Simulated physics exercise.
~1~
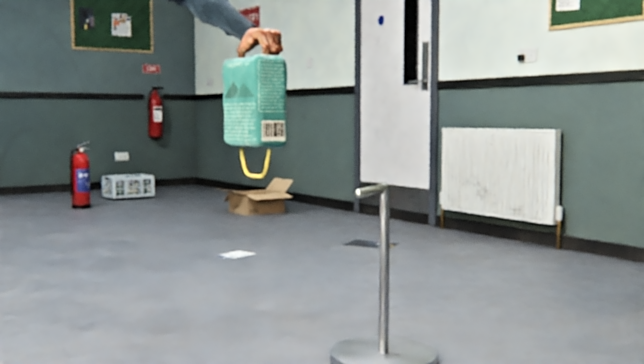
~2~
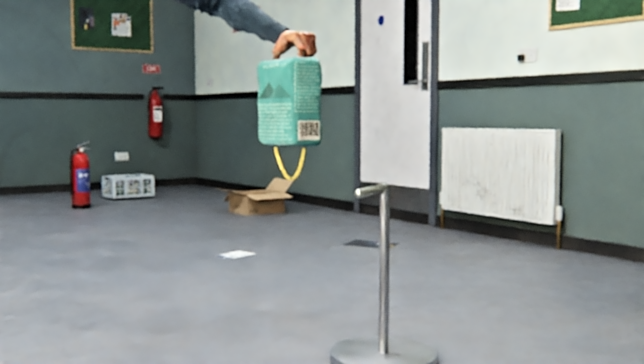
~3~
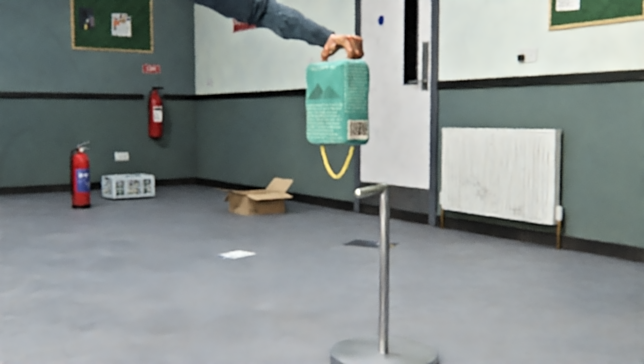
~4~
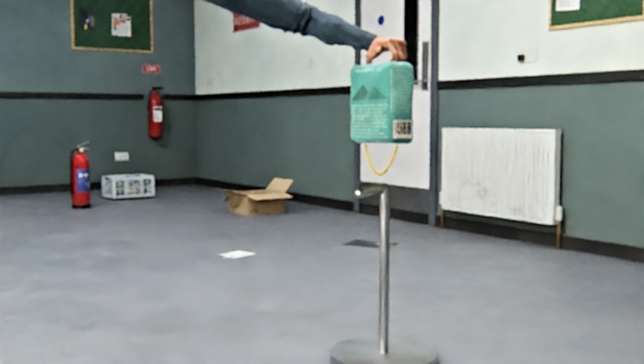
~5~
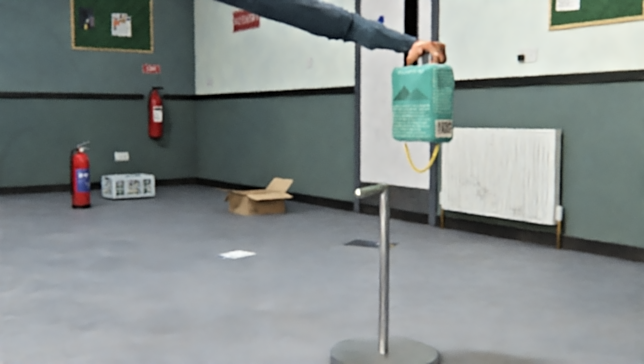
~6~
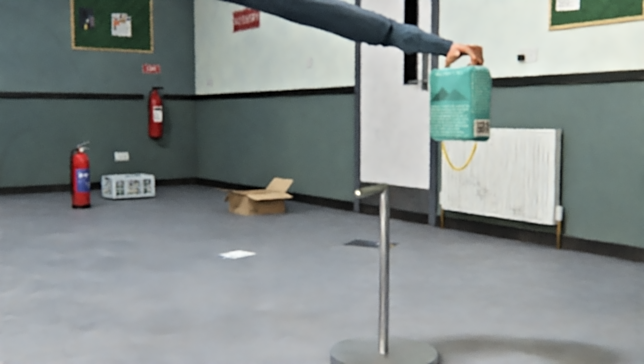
In a room with green and white walls and a grey floor, seen from a fixed view facing a corner, a slim metal post with a short bar at its top stands on a round base right of centre. Red fire extinguishers, a pale crate and an open cardboard box sit behind, with a door and white radiator farther right. A hand reaching from the upper left holds a turquoise sack with a yellow loop dangling beneath. It carries the sack steadily right, over the post. The loop passes clear, and the sack ends right of the post, still held, before the radiator.
